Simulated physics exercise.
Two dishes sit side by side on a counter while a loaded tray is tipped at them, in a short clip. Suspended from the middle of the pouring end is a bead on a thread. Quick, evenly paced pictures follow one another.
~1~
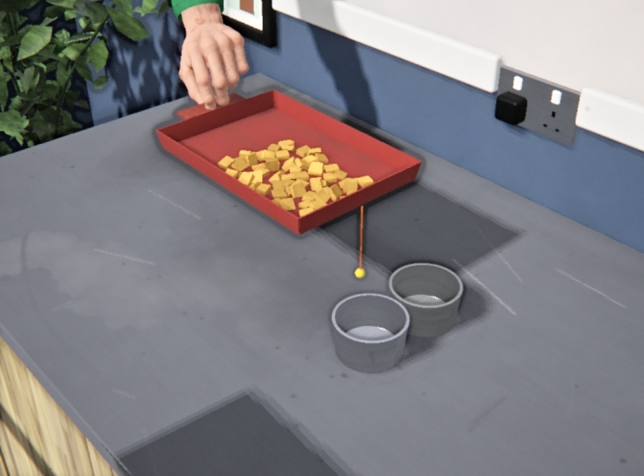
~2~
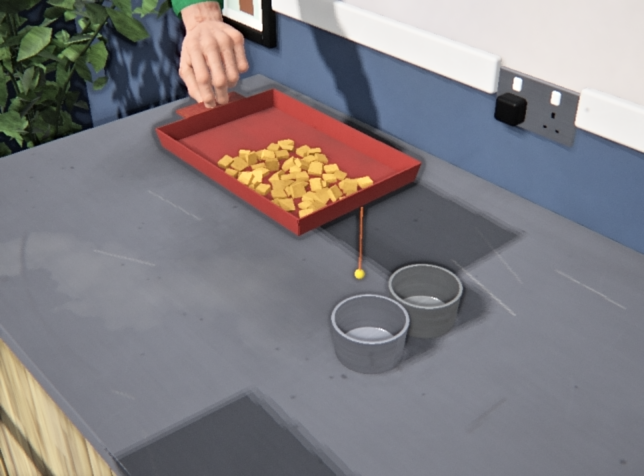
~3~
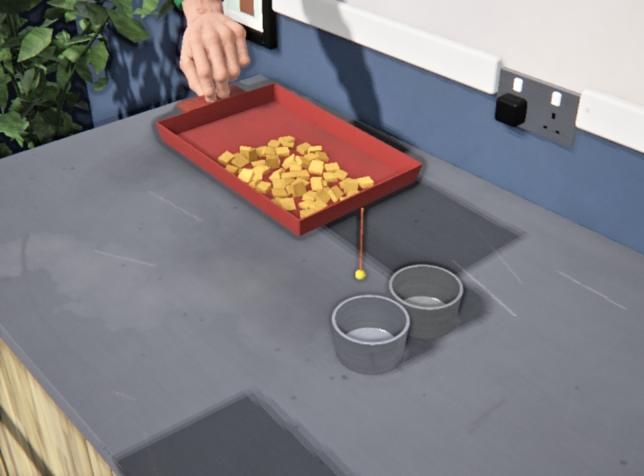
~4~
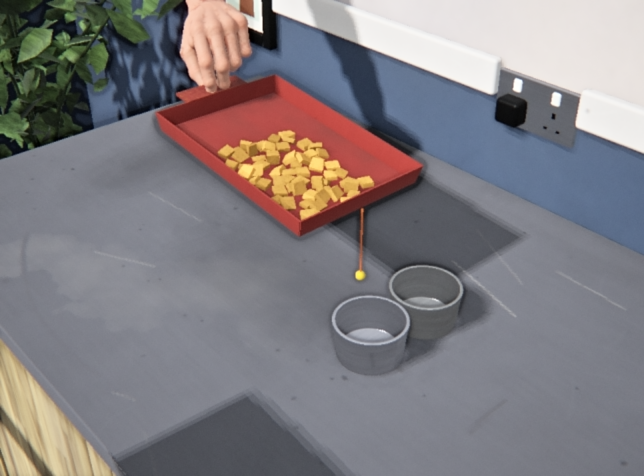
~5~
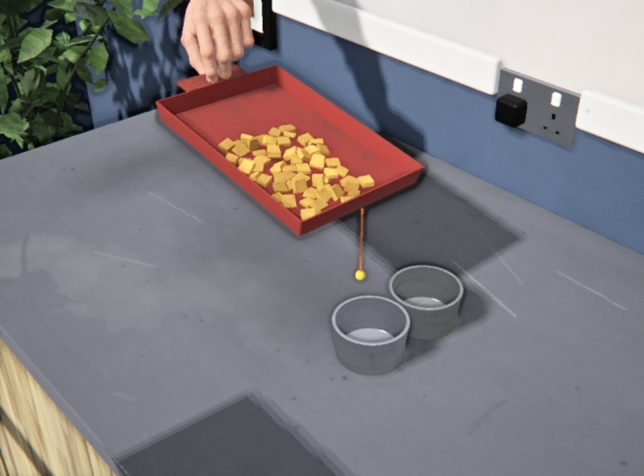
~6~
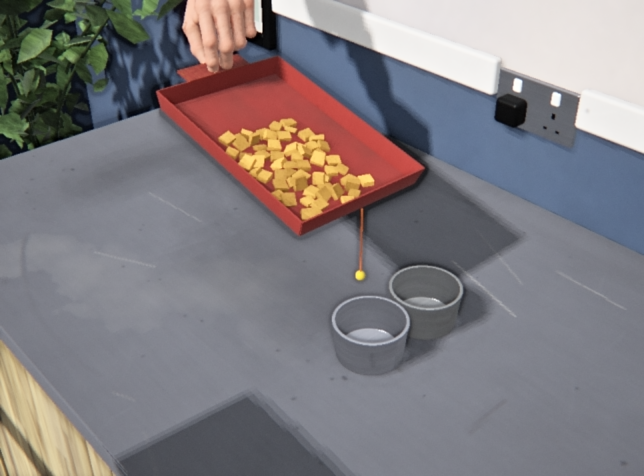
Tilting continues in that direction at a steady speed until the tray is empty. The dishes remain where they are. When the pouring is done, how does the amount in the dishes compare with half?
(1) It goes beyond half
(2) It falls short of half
It goes beyond half (1).
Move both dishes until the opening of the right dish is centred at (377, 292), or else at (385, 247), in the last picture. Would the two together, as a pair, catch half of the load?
At the first place less than half, at the second below a half.
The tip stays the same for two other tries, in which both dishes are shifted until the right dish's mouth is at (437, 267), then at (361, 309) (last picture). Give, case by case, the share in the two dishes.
The first position comes out at 50 per cent, the other at 30 per cent.
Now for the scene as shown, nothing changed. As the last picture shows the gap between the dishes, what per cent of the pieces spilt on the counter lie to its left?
Around 40 percent of the pieces.
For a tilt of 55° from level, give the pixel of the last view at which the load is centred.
(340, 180).
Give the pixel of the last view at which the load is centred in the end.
(385, 342).
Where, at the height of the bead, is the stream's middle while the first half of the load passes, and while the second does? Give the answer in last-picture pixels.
I'd say around (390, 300) at first, then around (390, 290).
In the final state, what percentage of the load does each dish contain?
Share at the end - left dish ~ 40 %, right dish ~ 30 %.
Soon, tray tipped steeply; all on the tray.
A while on, tray tipped right over; most on the tray; a small part in the left dish; a stray few outside both; a small part in the air.
Towards the end, tray tipped past a quarter turn; about half in the left dish; about a third in the right dish; about a quarter outside both.
Finally, tray tipped past a quarter turn; about half in the left dish; about a third in the right dish; about a quarter outside both.
